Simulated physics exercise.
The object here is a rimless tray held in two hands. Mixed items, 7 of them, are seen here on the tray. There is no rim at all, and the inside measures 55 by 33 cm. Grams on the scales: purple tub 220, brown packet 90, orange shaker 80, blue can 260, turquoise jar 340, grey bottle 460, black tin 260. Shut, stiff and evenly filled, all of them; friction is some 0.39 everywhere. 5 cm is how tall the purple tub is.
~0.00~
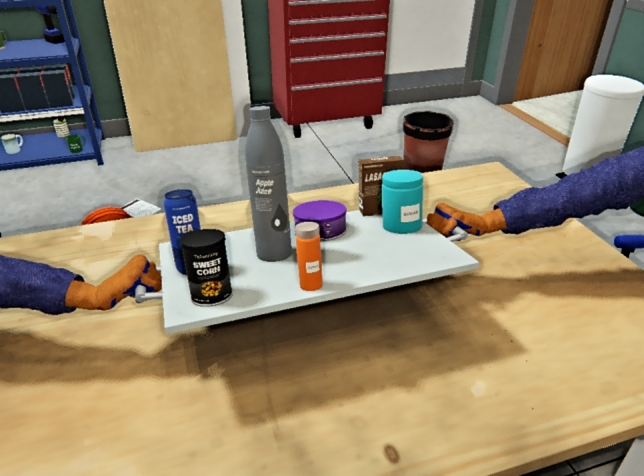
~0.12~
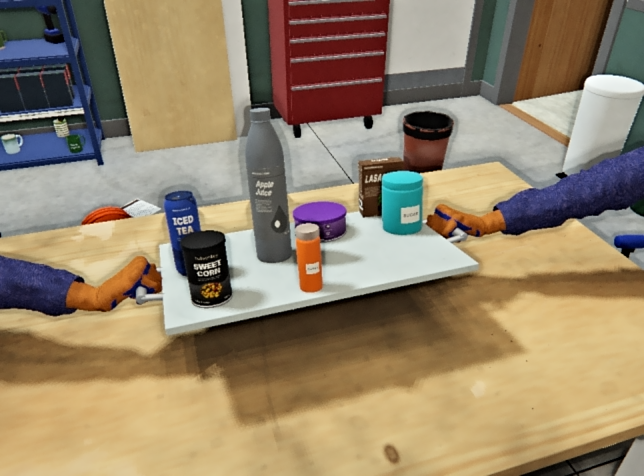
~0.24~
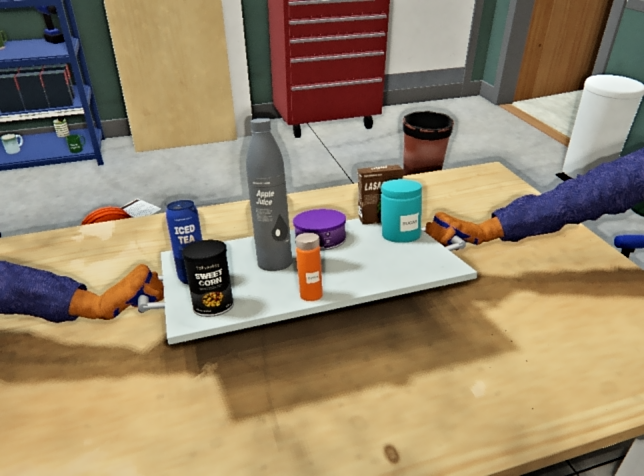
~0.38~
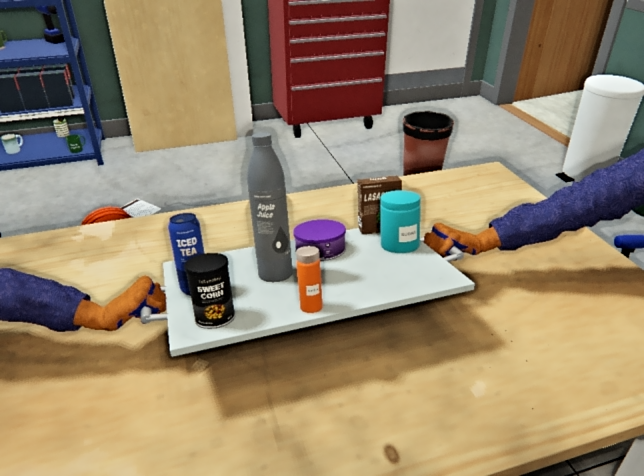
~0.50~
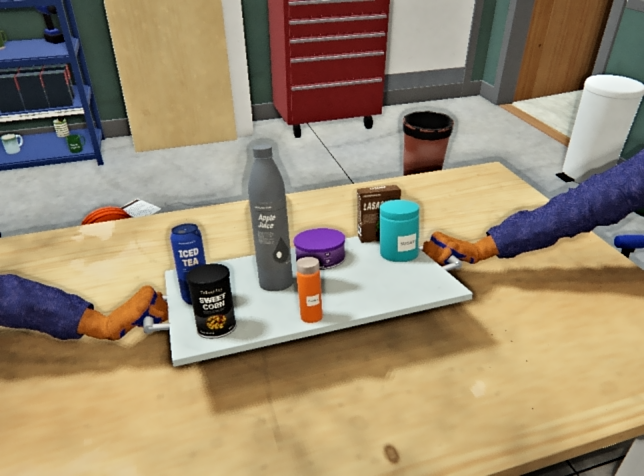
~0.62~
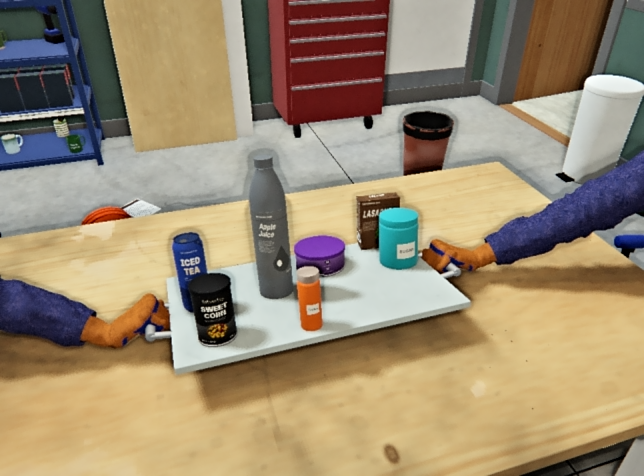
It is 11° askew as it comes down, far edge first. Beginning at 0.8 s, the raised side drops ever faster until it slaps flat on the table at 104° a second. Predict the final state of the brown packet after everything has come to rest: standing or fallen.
It will stay standing.
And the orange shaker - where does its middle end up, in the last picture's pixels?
In the last view, its centre sits near (313, 331).
By 1.02 s, tray flat on the table; grey bottle rocked 6° off its seat.
By 1.12 s, tray flat on the table; grey bottle rocked 4° off its seat.
By 1.62 s, tray flat on the table; grey bottle rocked 6° off its seat.
By 2.32 s, tray flat on the table.
When it is over (3.2 s), all 7 within 5 cm of the start. In the last view, brown packet near (381, 228).
